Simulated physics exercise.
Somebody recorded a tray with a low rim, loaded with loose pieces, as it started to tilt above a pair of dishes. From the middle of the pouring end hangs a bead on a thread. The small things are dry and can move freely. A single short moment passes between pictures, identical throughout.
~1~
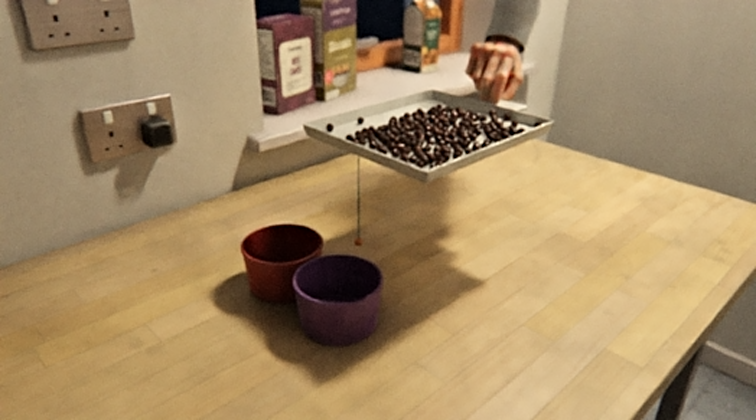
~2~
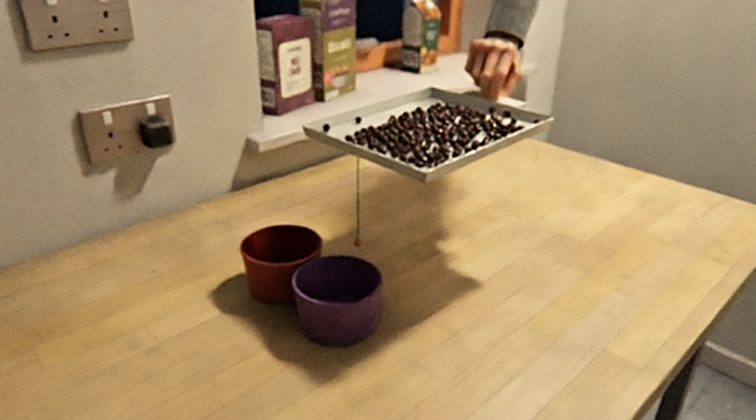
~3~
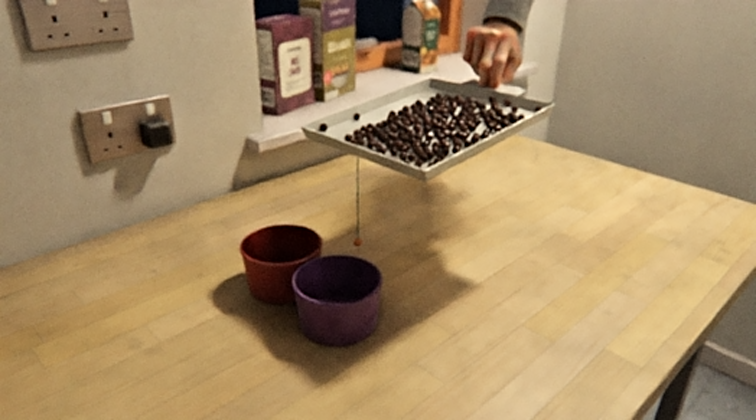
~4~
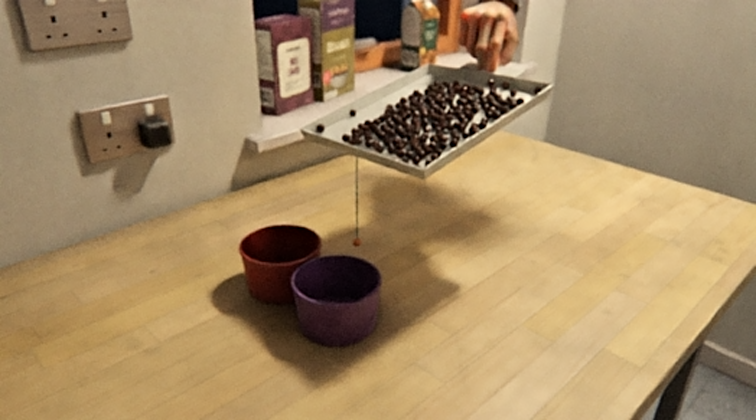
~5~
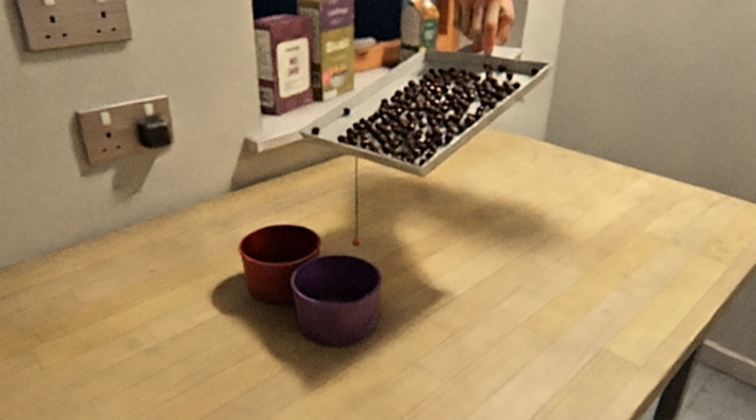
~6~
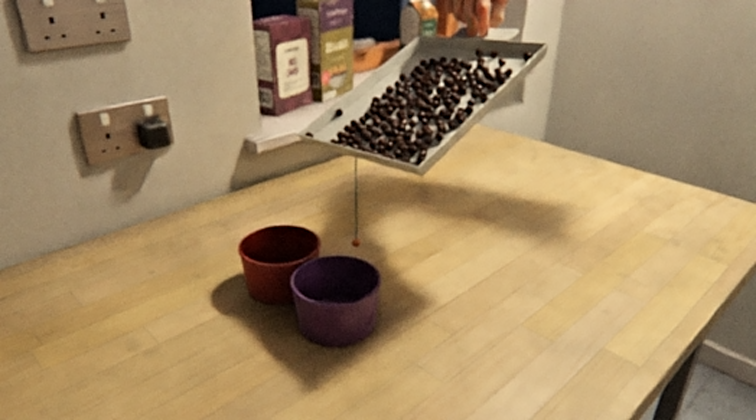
A pale tray of dark chocolate balls, held by a hand at its far end, sat almost level above a red dish and a purple one, then tilted steadily as the hand raised that end.
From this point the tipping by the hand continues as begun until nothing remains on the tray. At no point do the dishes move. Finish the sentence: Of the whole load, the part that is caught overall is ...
... more than half of it.
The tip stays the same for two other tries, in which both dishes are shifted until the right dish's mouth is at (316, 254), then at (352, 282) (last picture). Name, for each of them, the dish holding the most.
Right side first, Left side second.
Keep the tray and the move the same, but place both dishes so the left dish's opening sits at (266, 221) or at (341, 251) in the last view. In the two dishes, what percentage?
Around 70 and around 20 per cent, in that order.
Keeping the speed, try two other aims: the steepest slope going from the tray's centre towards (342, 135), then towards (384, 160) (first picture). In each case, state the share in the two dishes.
Roughly 40 percent, then 40 percent.
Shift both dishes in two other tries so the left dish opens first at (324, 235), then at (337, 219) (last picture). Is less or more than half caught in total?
Short of half, then Short of half.
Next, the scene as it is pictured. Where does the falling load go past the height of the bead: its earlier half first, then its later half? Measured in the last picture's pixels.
It goes through near (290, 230) first, then near (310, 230).
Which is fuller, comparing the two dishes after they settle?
More winds up in the leftward dish.
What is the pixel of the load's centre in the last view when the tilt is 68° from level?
Somewhere about pixel (324, 152).
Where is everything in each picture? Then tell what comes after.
In the first picture, corners of the pouring end at (307, 123) and (427, 169), level; middle of the load at (440, 134), chocolate balls; left dish at (251, 274); right dish at (305, 313); bead on its thread at (359, 242).
In the second picture, corners of the pouring end at (306, 125) and (426, 170), level; middle of the load at (439, 133).
In the third picture, corners of the pouring end at (305, 126) and (425, 168), tipped barely, lowest at the left corner; middle of the load at (439, 127).
In the fourth picture, corners of the pouring end at (303, 128) and (423, 167), tipped a little, lowest at the left corner; middle of the load at (436, 118).
In the fifth picture, corners of the pouring end at (302, 130) and (421, 165), tipped clearly, lowest at the left corner; middle of the load at (432, 110), about a quarter on the move.
In the sixth picture, corners of the pouring end at (301, 133) and (418, 164), tipped clearly, lowest at the left corner; middle of the load at (422, 107), nearly all on the move; left dish at (248, 275); right dish at (303, 314).
Soon, tray tipped steeply; about half on the tray; a stray few in the right dish; a small part in the left dish; a stray few outside both; about a quarter in the air.
A while on, tray tipped past a quarter turn; a stray few on the tray; about a quarter in the right dish; about half in the left dish; a small part outside both; a small part in the air.
Towards the end, tray tipped past a quarter turn; about a quarter in the right dish; about two thirds in the left dish; a small part outside both.
Finally, tray tipped past a quarter turn; about a quarter in the right dish; about two thirds in the left dish; a small part outside both.
